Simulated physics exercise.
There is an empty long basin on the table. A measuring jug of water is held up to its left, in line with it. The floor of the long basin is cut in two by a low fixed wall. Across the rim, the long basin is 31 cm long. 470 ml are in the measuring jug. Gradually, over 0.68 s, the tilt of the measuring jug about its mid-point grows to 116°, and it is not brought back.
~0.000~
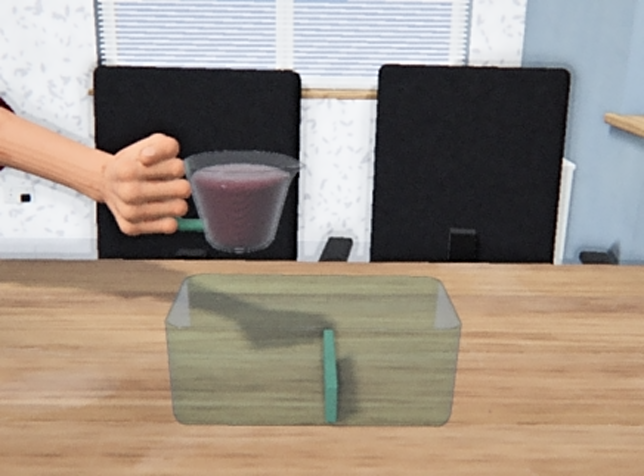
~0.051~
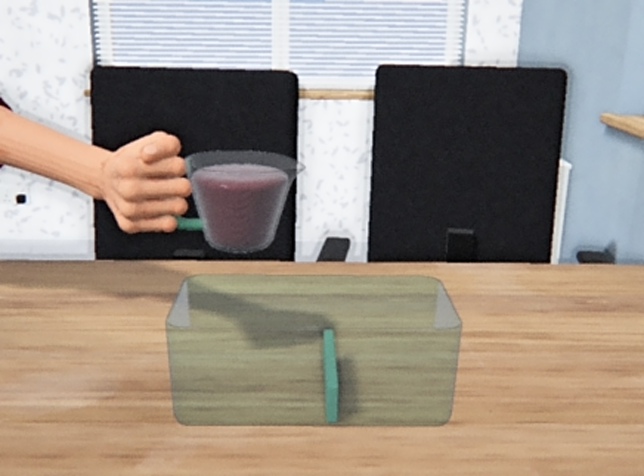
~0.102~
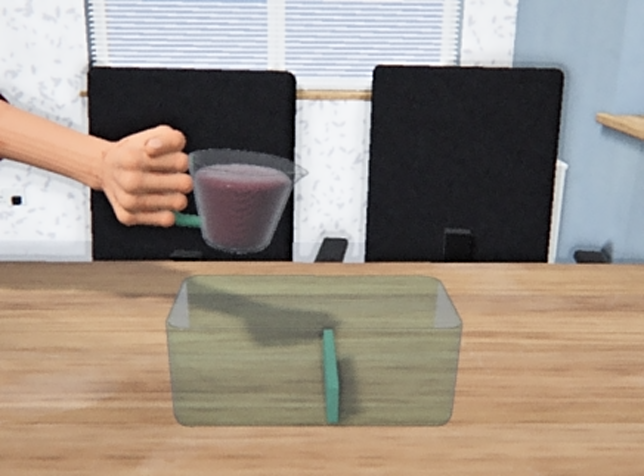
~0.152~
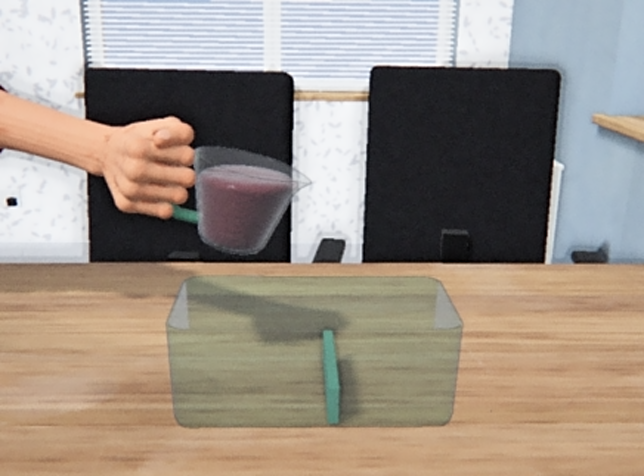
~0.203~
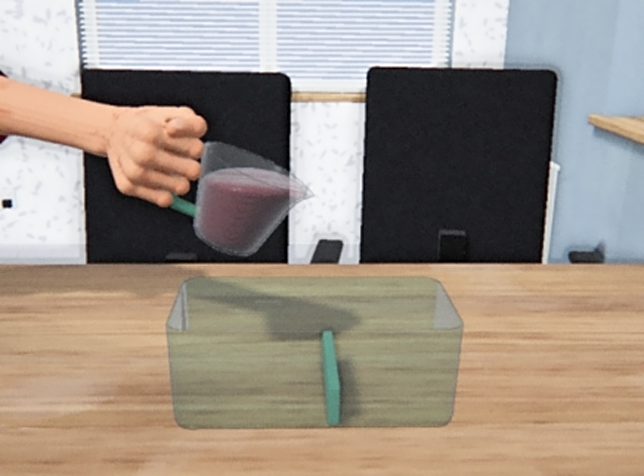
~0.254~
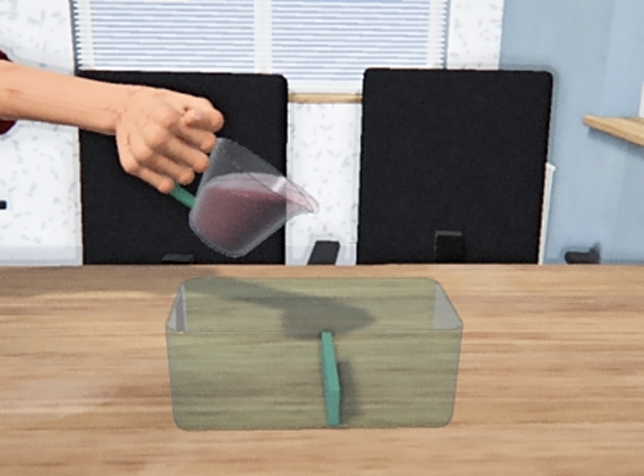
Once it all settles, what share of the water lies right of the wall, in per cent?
52 %.
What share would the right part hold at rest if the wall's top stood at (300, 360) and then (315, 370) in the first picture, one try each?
First try about 85 %, second try about 70 %.
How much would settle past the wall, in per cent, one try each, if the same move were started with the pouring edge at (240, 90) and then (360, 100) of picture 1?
About 5 %, then about 80 %.
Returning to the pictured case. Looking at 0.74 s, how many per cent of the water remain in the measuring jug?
0 %.
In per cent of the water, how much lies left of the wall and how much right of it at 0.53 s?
I'd say about 12 left and about 42 right.
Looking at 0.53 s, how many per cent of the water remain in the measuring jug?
Remaining: Near 24 % of the total.
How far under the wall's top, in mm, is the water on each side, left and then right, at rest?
Roughly 36 mm on the left side and roughly 32 mm on the right.
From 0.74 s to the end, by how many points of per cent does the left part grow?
It comes to near 1 per cent.
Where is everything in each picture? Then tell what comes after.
In the first frame, it leans 0°; its right rim is at (305, 164); the water meets the walls at (192, 173) and (290, 174); the long basin's rim runs from (176, 300) to (450, 303); the wall's top is at (330, 357).
In the second frame, it leans 2°; its right rim is at (306, 166); the water meets the walls at (193, 172) and (290, 175).
In the third frame, it leans 6°; its right rim is at (309, 172); the water meets the walls at (195, 171) and (293, 177).
In the fourth frame, it leans 14°; its right rim is at (313, 181); the water meets the walls at (200, 172) and (298, 181).
In the fifth frame, it leans 24°; its right rim is at (315, 195); the water meets the walls at (203, 176) and (304, 185).
In the sixth frame, it leans 36°; its right rim is at (315, 210); the water meets the walls at (202, 186) and (311, 202); 4 per cent is over the edge.
Then, 0.53 s in, the tilt is 103° and 23 per cent is still to pour, 11 is left of the wall and 43 right of it.
Then, 0.74 s in, the tilt is 116° and 0 per cent is still to pour, 45 is left of the wall and 52 right of it.
Then, 0.95 s in, the tilt is 116° and 0 per cent is still to pour, 46 is left of the wall and 51 right of it.
Then, 1.18 s in, the tilt is 116° and 0 per cent is still to pour, 46 is left of the wall and 52 right of it.
Finally, 46 per cent lies left of the wall, 52 right of it and 2 outside.
